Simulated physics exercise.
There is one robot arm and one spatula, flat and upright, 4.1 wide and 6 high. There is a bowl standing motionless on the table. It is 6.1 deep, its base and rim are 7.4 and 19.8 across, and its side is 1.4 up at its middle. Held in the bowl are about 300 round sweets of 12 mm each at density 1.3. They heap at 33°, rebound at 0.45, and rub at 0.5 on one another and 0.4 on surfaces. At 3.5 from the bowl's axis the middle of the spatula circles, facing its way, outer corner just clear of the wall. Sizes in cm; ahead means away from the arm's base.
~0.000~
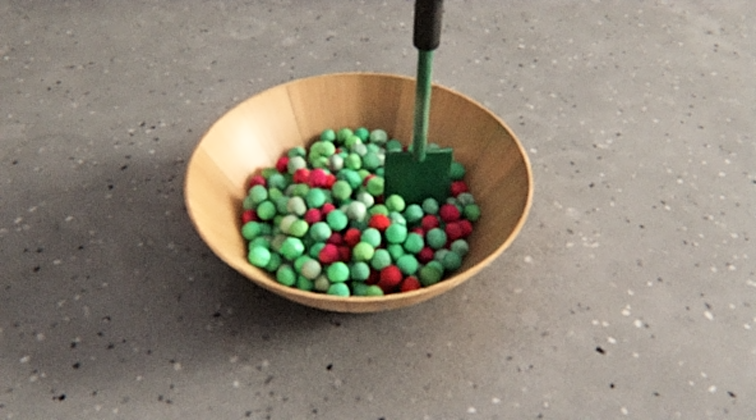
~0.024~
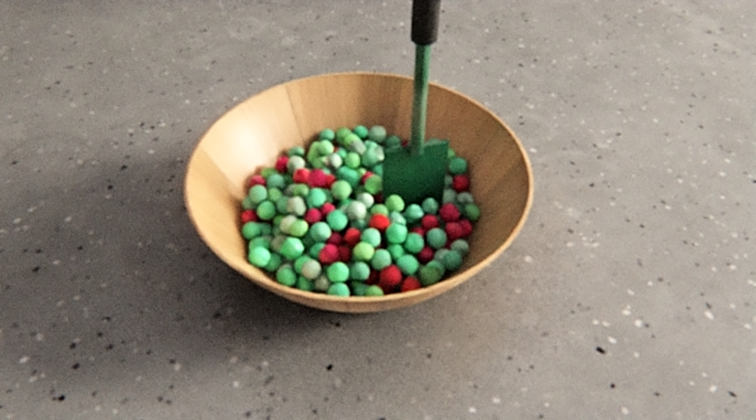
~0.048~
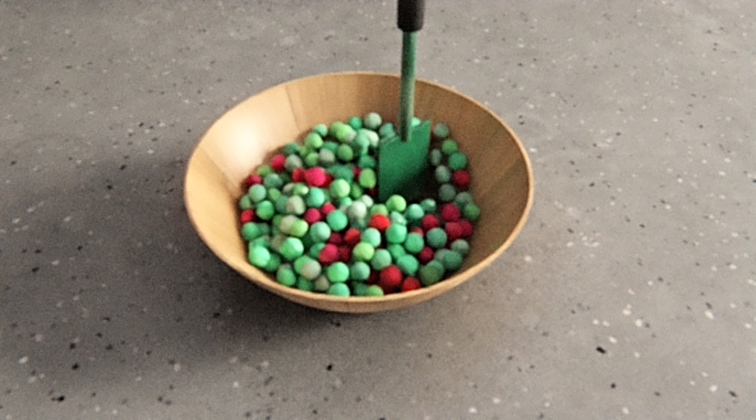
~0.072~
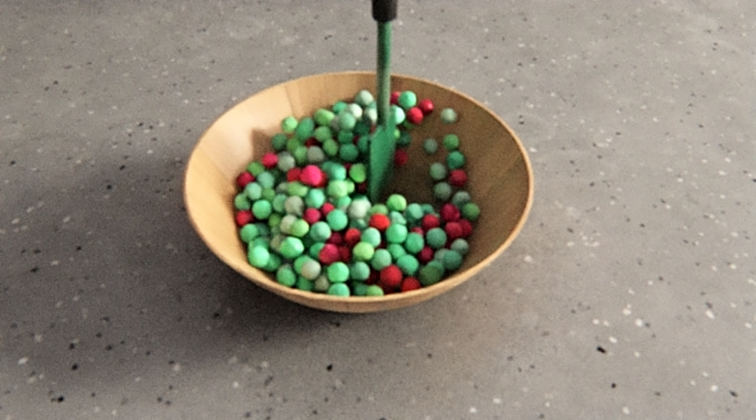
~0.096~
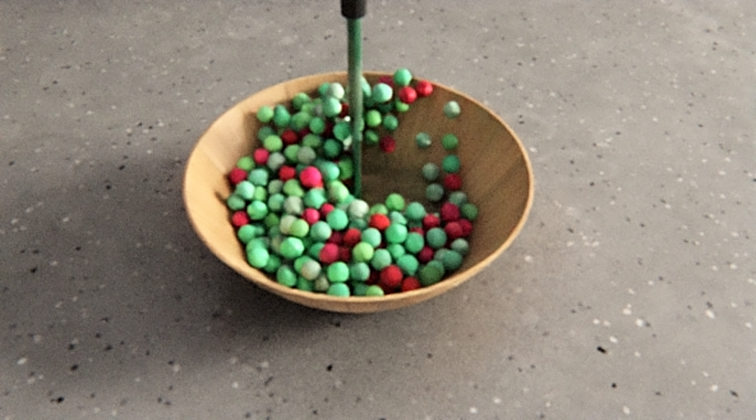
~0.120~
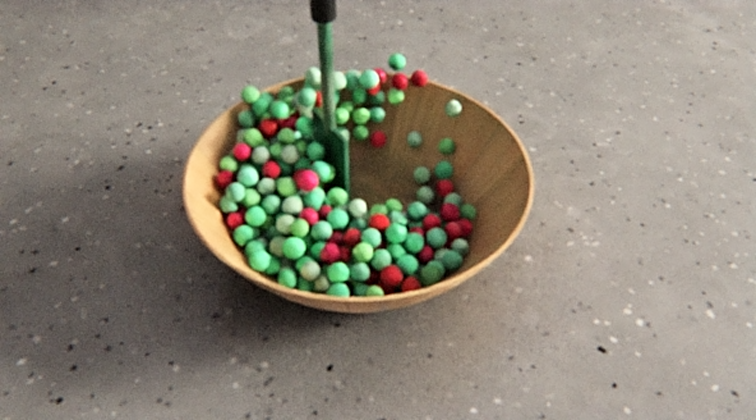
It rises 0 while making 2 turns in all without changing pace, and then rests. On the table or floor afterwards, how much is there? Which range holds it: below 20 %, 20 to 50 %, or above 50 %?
The range 20 to 50 %.
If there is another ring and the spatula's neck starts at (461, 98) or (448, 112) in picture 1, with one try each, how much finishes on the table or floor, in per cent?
Close to 45 per cent for the first and close to 60 per cent for the second.
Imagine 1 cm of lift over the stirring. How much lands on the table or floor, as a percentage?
About 30 percent.
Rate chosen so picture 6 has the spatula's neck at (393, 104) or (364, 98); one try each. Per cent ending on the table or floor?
Around 5 and 15 per cent respectively.
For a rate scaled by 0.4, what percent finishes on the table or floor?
I'd say about 5 %.
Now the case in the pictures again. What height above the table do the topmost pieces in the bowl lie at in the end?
Measured height: Some 6.0 cm.
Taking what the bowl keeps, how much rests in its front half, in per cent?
Roughly 40 per cent.
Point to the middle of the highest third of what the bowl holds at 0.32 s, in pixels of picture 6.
Upper-third centre: Approx. (480, 224) px.
After 0.32 s, 348° round, highest piece 11 above the table; 239 in the bowl, 18 on the table or floor, 46 in flight or on the tool.
After 0.52 s, 221° round, highest piece 9 above the table; 209 in the bowl, 83 on the table or floor, 11 in flight or on the tool.
After 0.82 s, 0° round, highest piece 6 above the table; 197 in the bowl, 106 on the table or floor.
After 1.52 s, 0° round, highest piece 6 above the table; 197 in the bowl, 106 on the table or floor.
In the end, 197 in the bowl, 106 on the table or floor. That is 35 % on the table or floor.
